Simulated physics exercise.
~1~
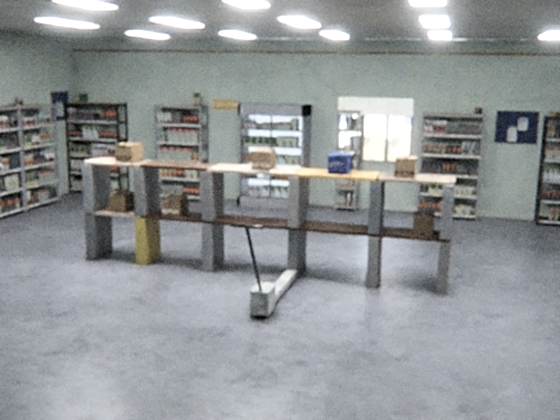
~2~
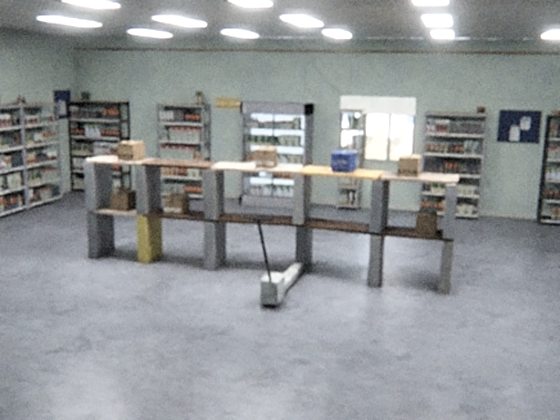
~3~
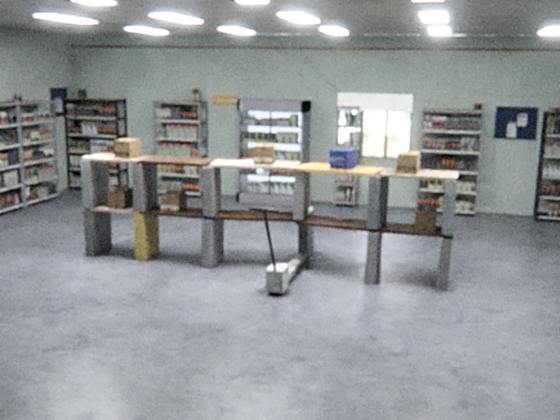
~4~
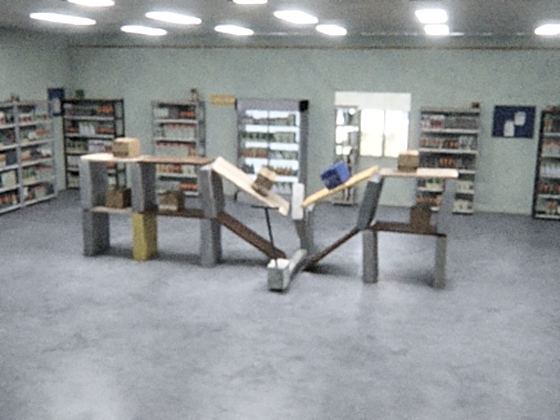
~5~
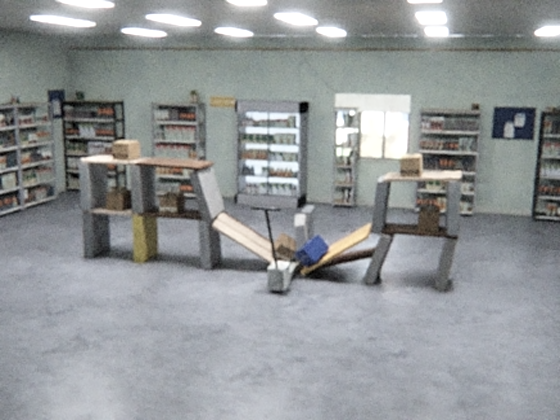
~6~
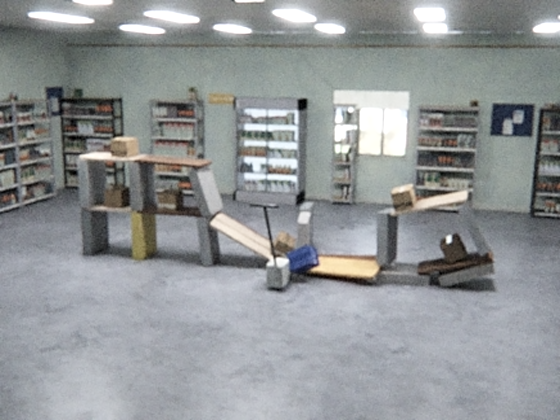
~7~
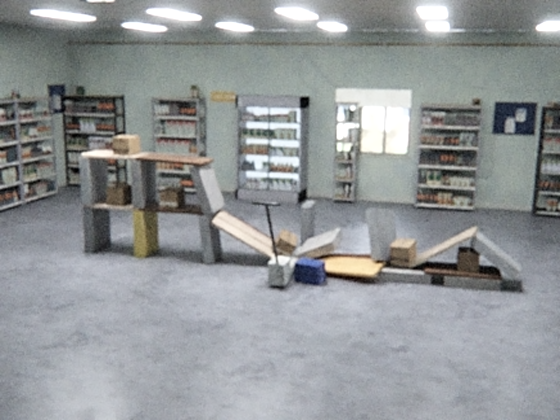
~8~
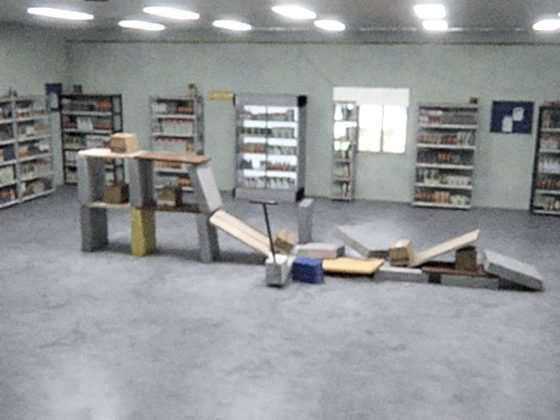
A long two-tier structure of grey uprights and loose boards, with one yellow upright toward the left, stands in a room lined with stocked shelves, seen from the front by a slightly swaying camera. Small brown cartons and a blue one rest on it. A low jack with a thin upright handle pushes inward at the base near the middle. The central boards fold into a V, and the blue carton slides down toward the jack. Then the right section leans and topples outward to the right. The left section with the yellow upright stays standing beside the flattened wreckage.
